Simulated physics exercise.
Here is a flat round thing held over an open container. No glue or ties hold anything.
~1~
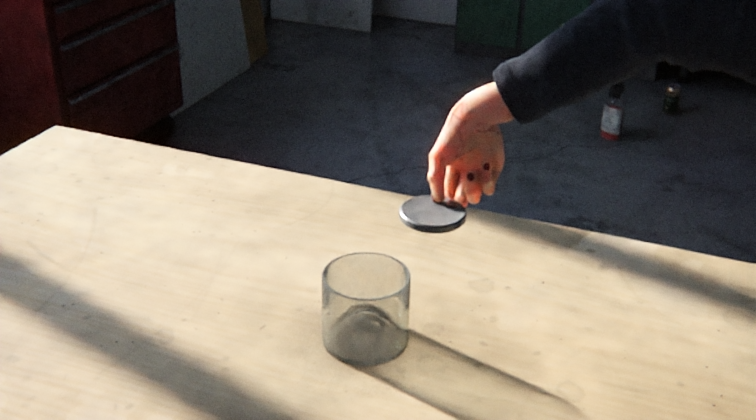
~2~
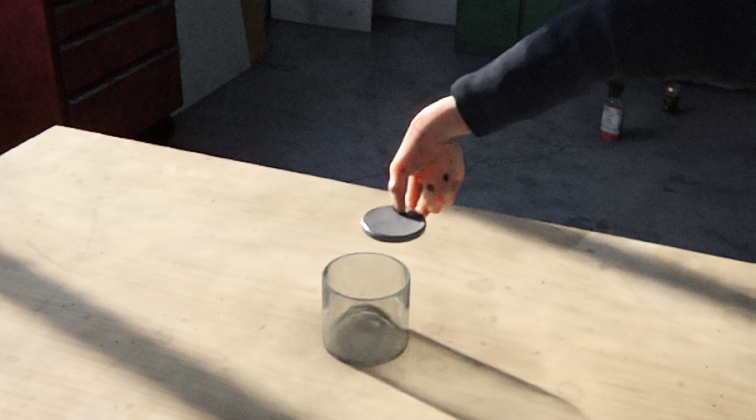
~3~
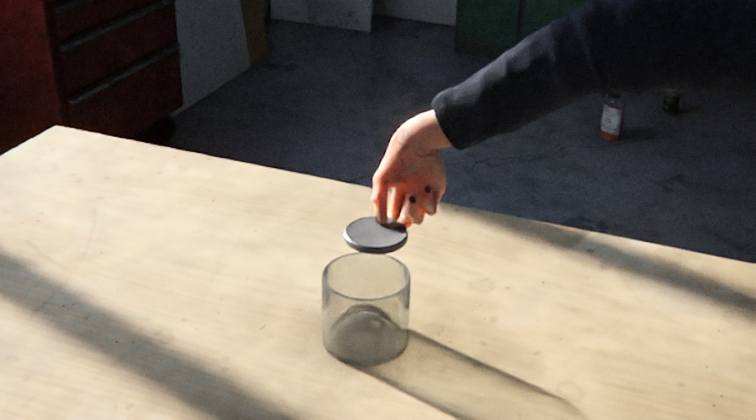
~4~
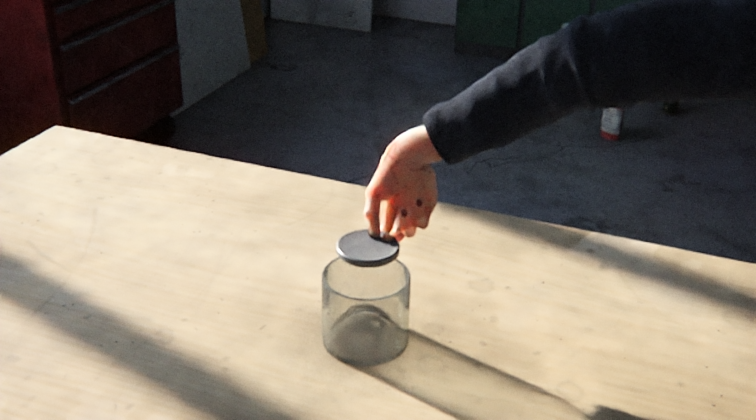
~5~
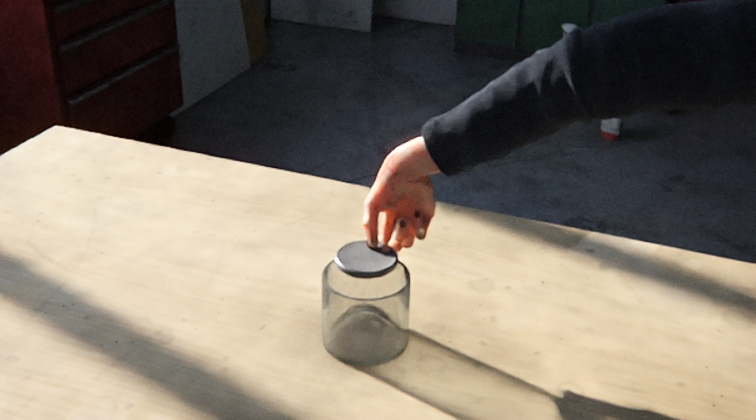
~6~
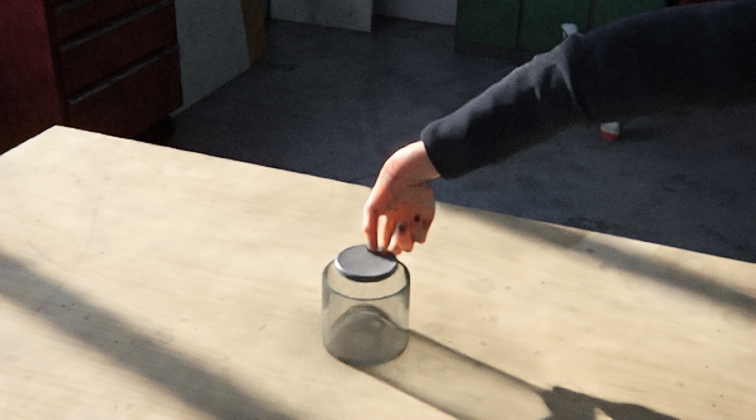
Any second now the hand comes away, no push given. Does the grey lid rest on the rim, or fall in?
Outcome: The grey lid drops inside.
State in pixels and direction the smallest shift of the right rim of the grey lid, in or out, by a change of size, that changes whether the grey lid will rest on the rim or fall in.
Shift it right by roughly 12 pixels.
Then, 0.14 s past the last view, grey lid travelled about its own width near (366, 295).
Finally, the grey lid slips past the rim, near (365, 333).
